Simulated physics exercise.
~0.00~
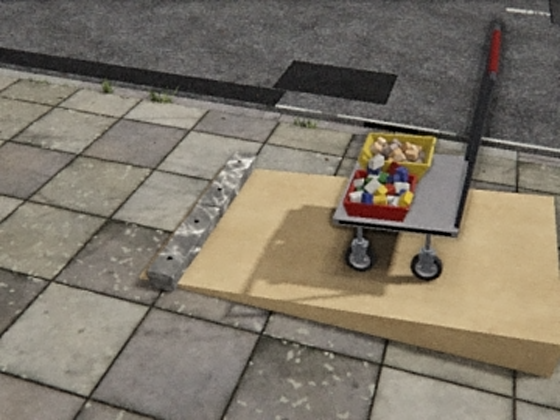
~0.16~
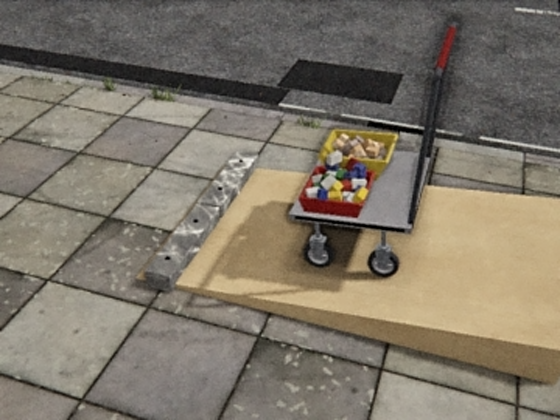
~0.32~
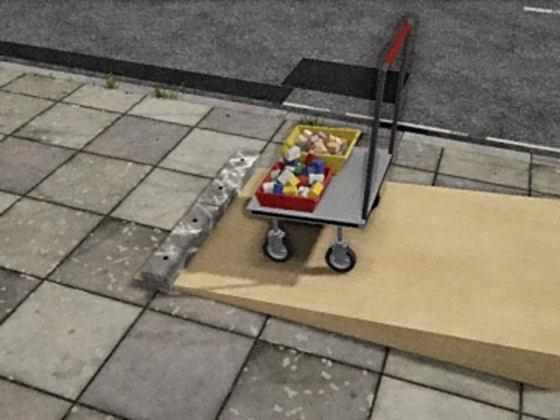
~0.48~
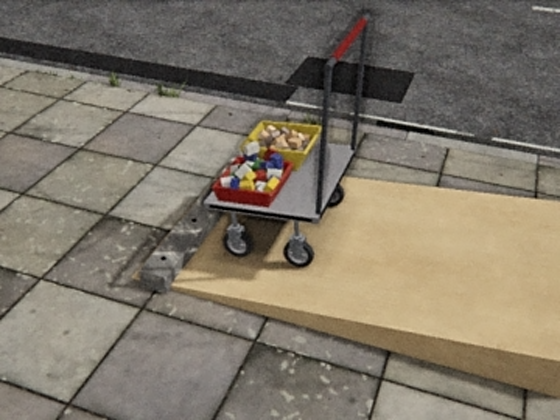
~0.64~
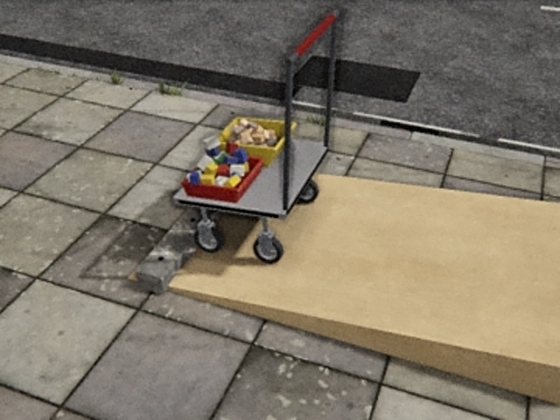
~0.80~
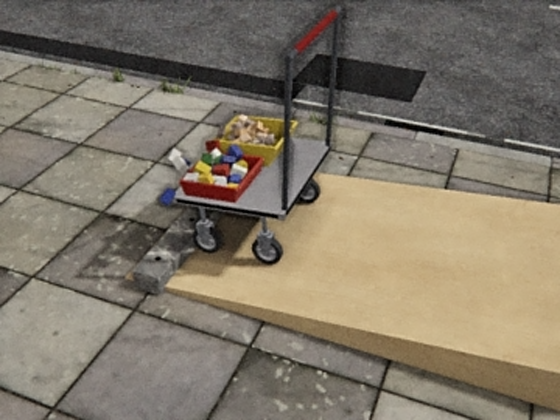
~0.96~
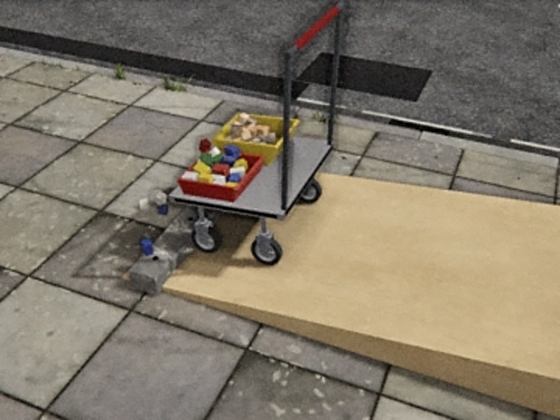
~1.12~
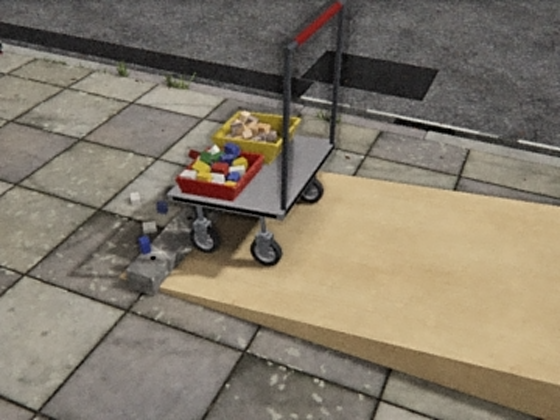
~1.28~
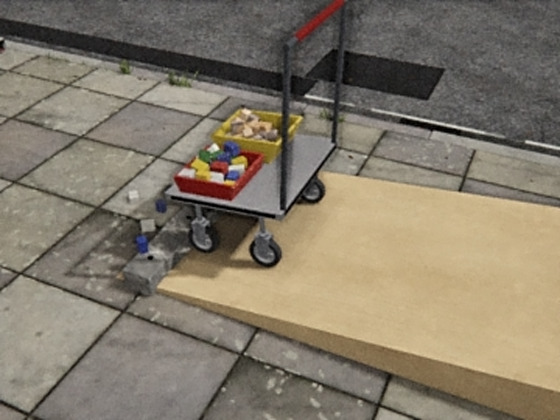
Trolley carrying red and yellow crates rolling left down a ramp, stopping at a kerb, a few toy bricks spilling from the red crate.
